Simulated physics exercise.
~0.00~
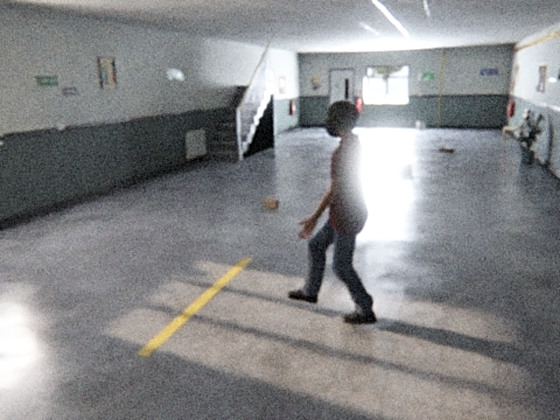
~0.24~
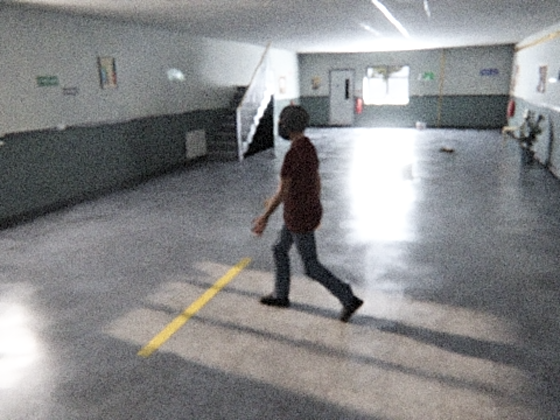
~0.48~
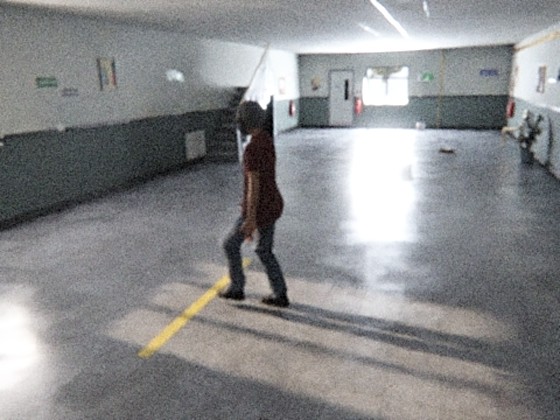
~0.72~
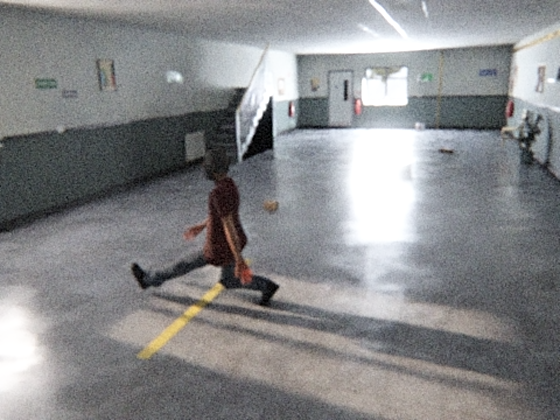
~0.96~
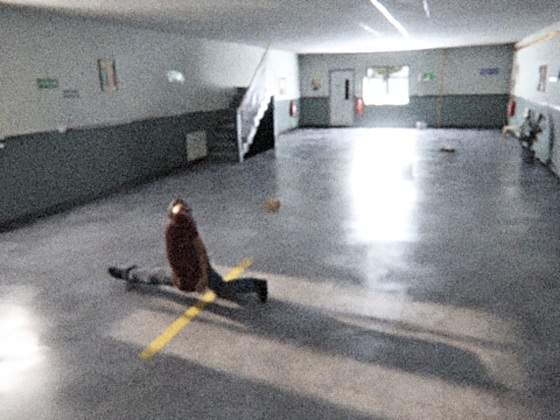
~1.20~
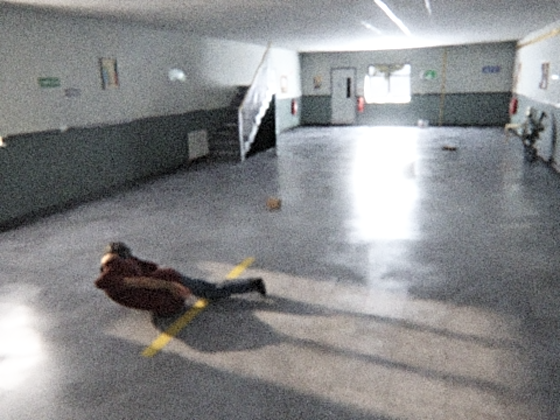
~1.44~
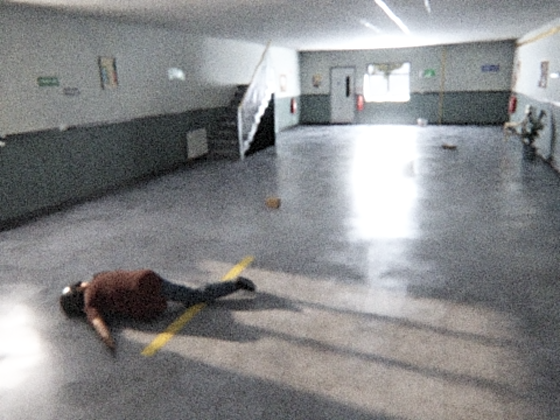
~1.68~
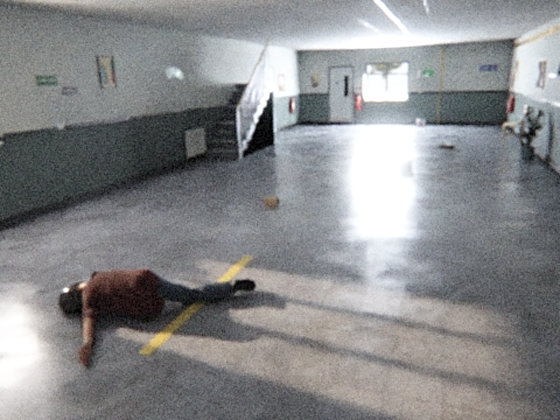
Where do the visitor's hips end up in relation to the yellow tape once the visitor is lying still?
The visitor's hips come to rest past the yellow tape, on its left side, with the legs trailing back across it.
A wide, grey-floored hall with green and white walls is seen from a slightly raised, gently swaying view, with a staircase on the left and a bright window and door at the far end. A visitor in a dark red top and jeans walks left towards a strip of yellow tape on the floor. Close to the tape, the visitor's legs slide apart and the body sinks to the floor. The torso then tips over to the left and settles flat. The visitor ends up lying still, with head, chest and hips beyond the tape and legs stretched back across it.
